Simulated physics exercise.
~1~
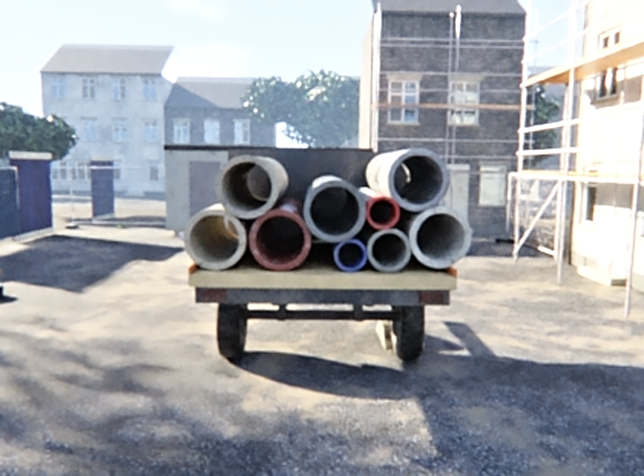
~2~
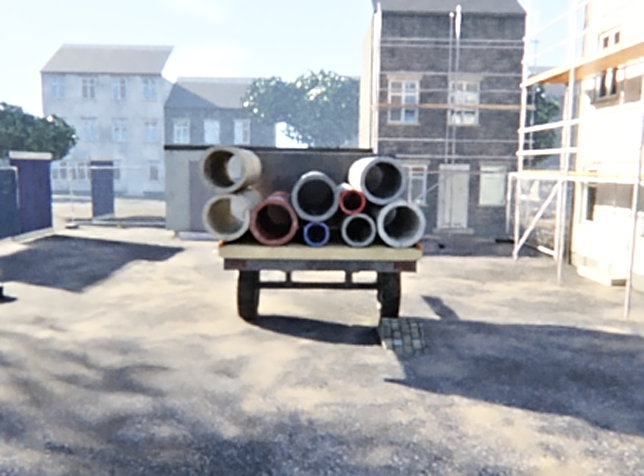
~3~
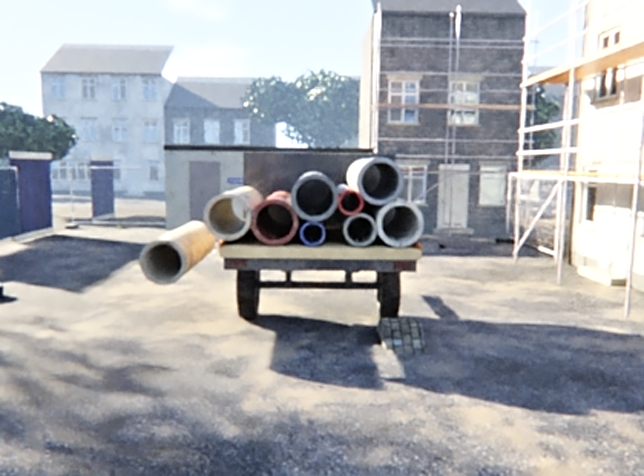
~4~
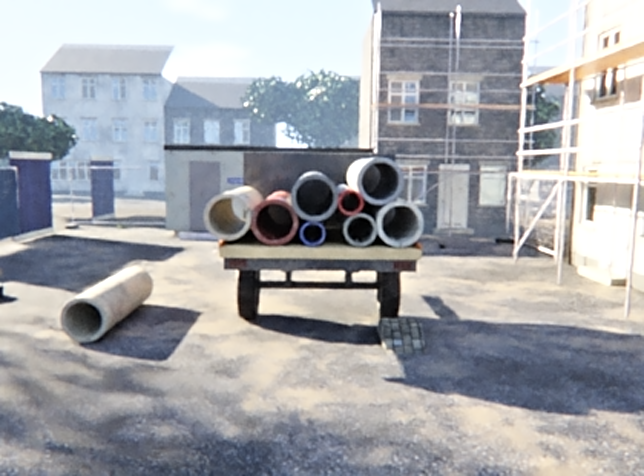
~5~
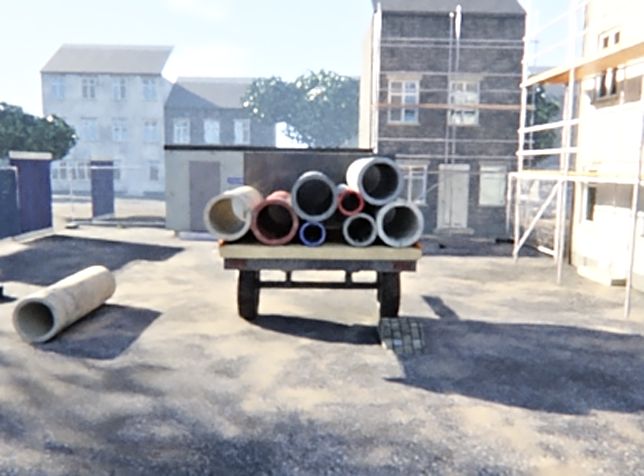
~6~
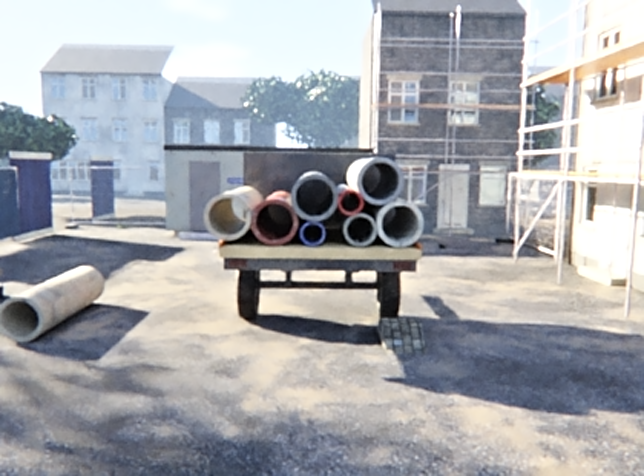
A flat trailer stacked with thick concrete pipes rolled away across a yard and stopped, and a pale pipe from the upper left tumbled over the side and rolled left along the ground, while the red and blue ones stayed aboard.
